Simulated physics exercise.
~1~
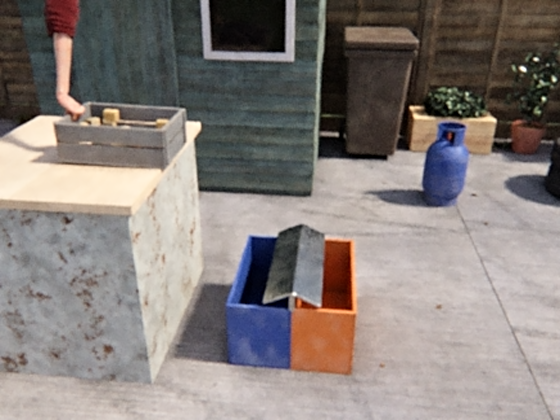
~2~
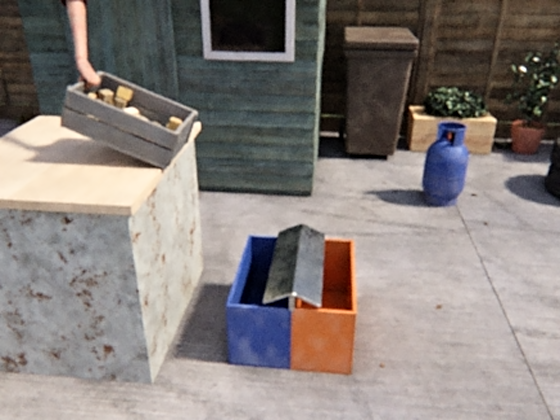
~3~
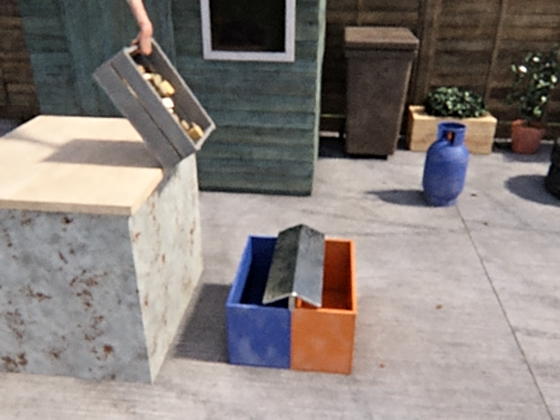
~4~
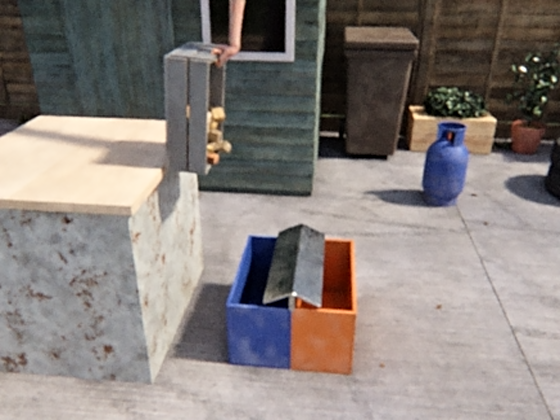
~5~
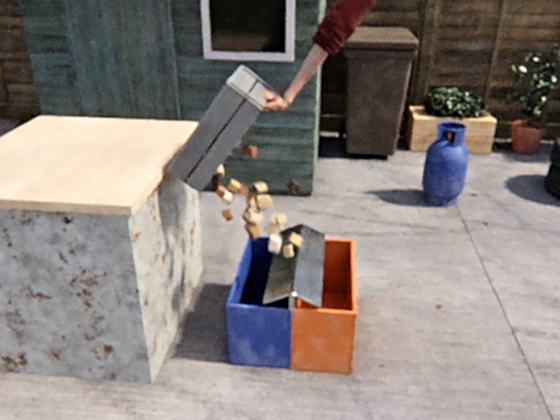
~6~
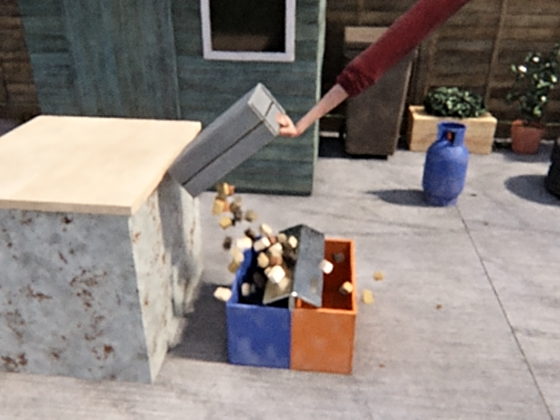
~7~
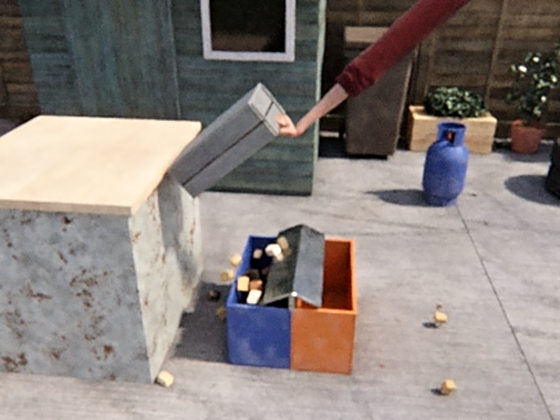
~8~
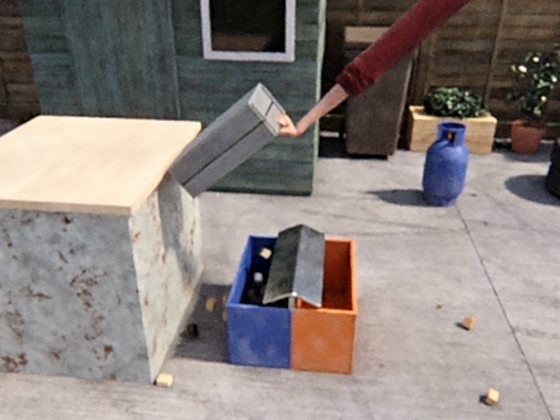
A hand reaches in over a grey crate of small wooden blocks on a pale-topped bench at the left of a paved yard, seen from slightly above. On the ground to the right, a blue tote and an orange trough stand joined under a dark, roof-shaped splitter, with a green shed and a blue gas bottle behind. The hand tips the crate rightward over the bench's end until it hangs steeply upside down. Blocks tumble out onto the splitter and scatter. Most drop into the blue tote, while a few settle on the paving on both sides.
